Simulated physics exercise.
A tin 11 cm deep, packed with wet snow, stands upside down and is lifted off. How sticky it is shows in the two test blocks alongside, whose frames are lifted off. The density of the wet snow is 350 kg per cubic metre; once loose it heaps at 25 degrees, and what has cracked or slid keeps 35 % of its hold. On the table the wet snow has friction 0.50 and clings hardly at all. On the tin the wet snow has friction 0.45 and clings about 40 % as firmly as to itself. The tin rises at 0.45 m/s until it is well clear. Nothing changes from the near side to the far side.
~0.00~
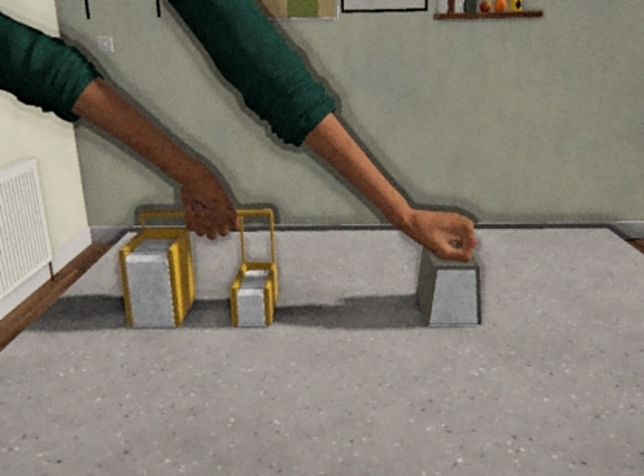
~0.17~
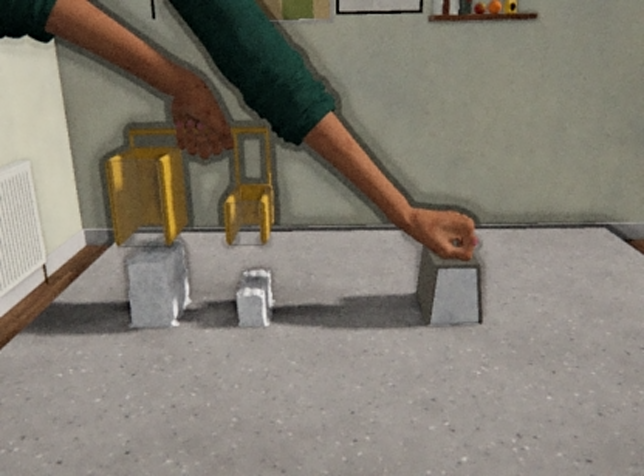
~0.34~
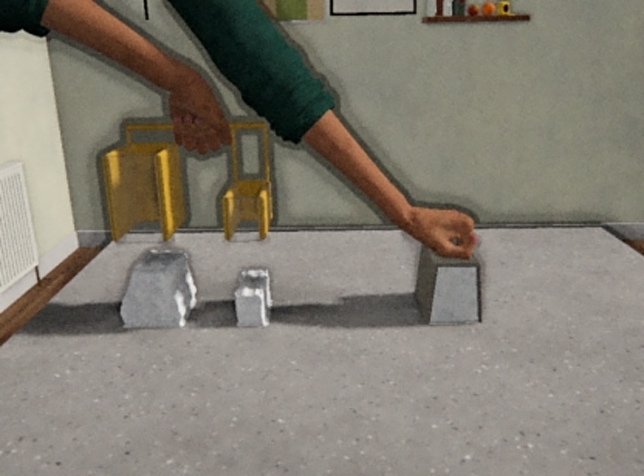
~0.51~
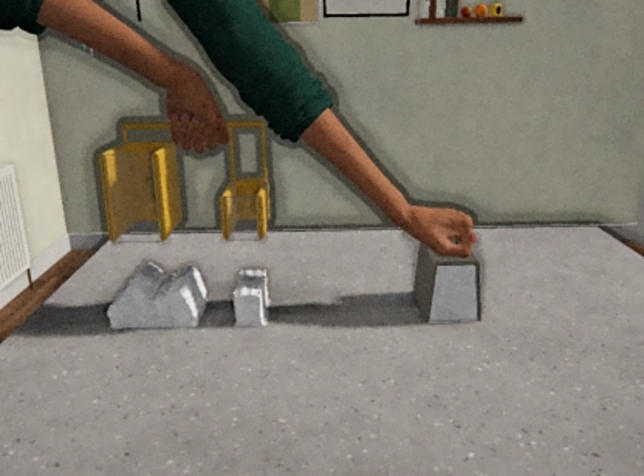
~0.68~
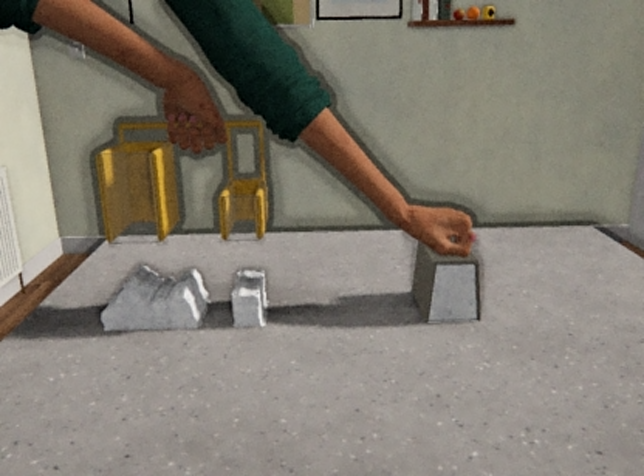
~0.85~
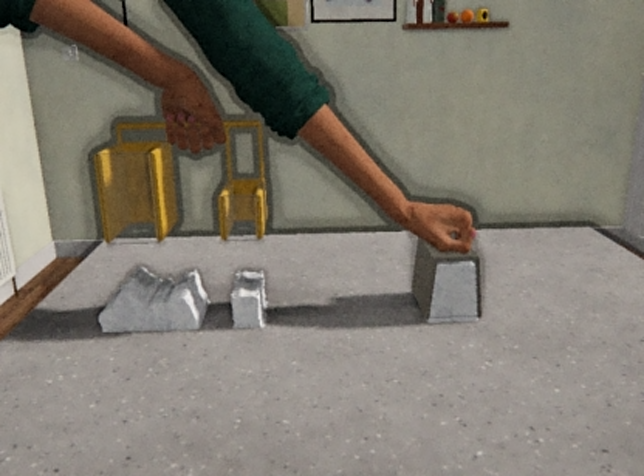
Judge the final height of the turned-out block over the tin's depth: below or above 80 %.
Expect above 80 %.
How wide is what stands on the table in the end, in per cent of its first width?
Roughly 100 %.
After 1.04 s, the tin is up by 8.5 cm.
After 1.26 s, the tin is up by 18 cm; what stands on the table is 99 % of the tin's depth.
After 1.48 s, the tin is up by 23 cm; what stands on the table is 99 % of the tin's depth.
After 1.70 s, the tin is up by 23 cm; what stands on the table is 99 % of the tin's depth.
After 1.80 s, the tin is up by 23 cm; what stands on the table is 99 % of the tin's depth.
